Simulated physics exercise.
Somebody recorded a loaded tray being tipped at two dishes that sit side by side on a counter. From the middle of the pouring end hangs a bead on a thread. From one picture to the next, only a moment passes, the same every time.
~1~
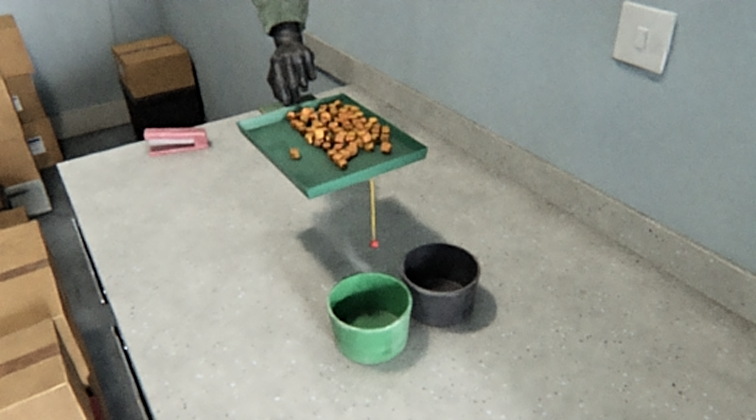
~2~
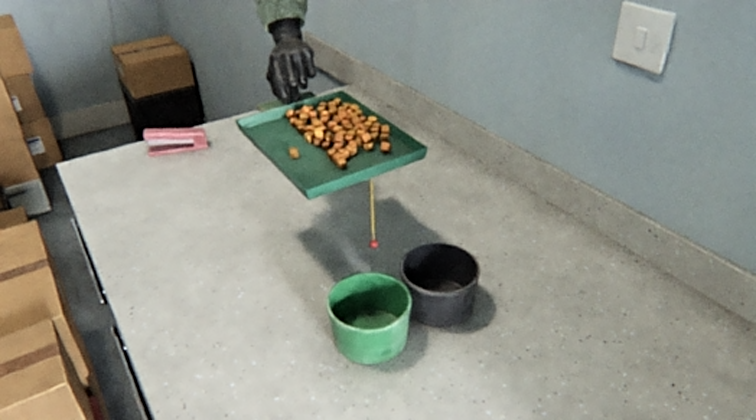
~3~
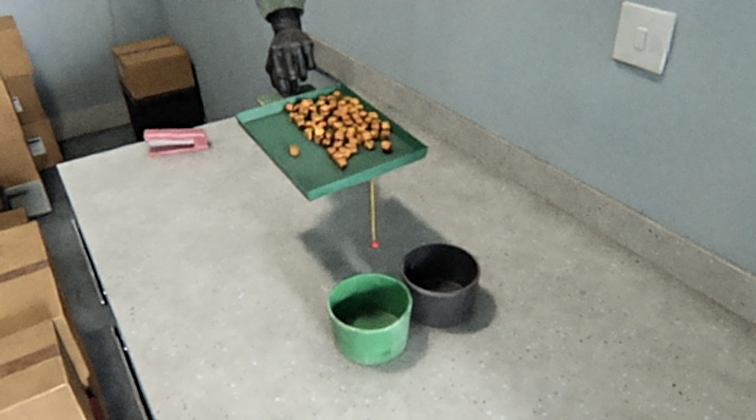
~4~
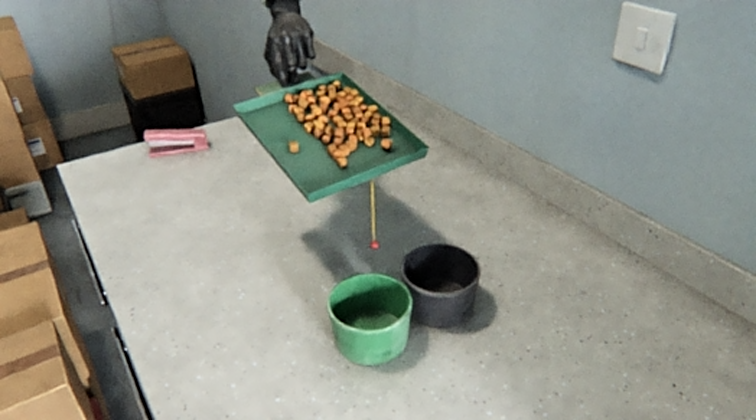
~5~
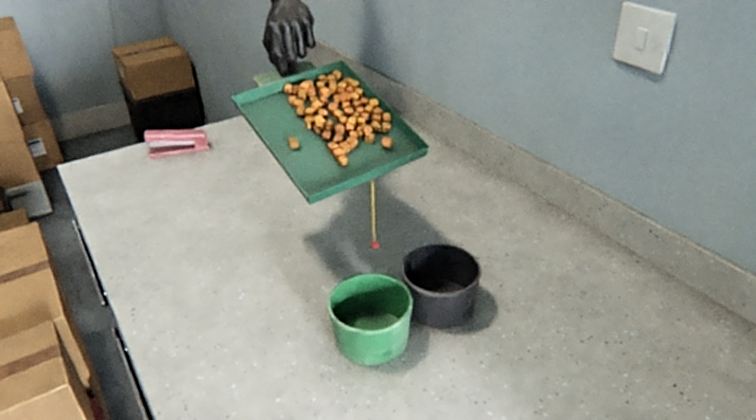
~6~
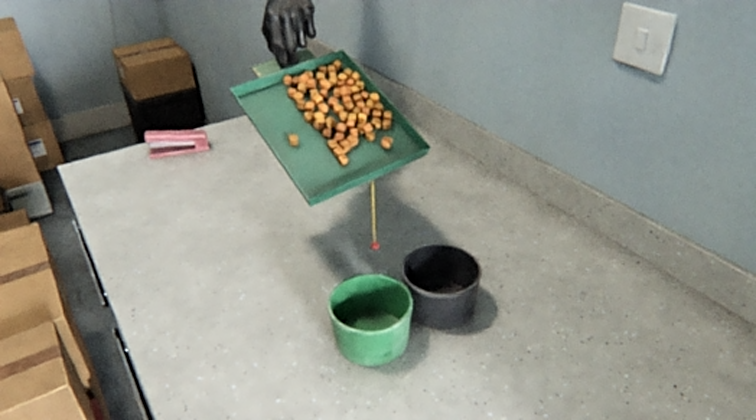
On a speckled grey counter, a dark-gloved hand holds a green tray of brown cubes above a green dish and a black dish, a bead hanging from its near edge. The hand rises slowly, lifting the far end so the tray slants toward its near left corner, while the cubes stay clustered.
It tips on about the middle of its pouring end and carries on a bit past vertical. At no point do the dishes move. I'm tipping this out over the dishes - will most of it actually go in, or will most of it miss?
Most of it will go in.
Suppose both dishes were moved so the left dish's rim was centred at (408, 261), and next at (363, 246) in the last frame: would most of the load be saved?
Well, a minority share the first time and a minority share the next.
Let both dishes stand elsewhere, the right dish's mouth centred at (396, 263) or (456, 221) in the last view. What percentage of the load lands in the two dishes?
Close to 80 in a hundred, then close to 0 in a hundred.
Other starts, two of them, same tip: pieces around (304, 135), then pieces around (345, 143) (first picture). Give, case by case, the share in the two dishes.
You'd get near 50 percent first and near 60 percent after that.
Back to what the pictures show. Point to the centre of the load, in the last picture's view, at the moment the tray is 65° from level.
The load is centred near (348, 164).
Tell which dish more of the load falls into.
Observation: The greater share ends in the dish at the left.
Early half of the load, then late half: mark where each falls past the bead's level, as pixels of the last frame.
First around (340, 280), afterwards around (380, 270).
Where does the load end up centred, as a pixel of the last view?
Resting centre, last frame: Roughly (365, 330).
Shortly afterwards, tray tipped steeply; all but a few on the tray; a little in the air.
Next, tray tipped past a quarter turn; the bulk on the tray; a little in the left dish; a little outside both; only a few in the air.
Some moments later, tray tipped past a quarter turn; near half in the left dish; a little in the right dish; near a third outside both.
In the end, tray tipped past a quarter turn; near half in the left dish; a little in the right dish; near a third outside both.
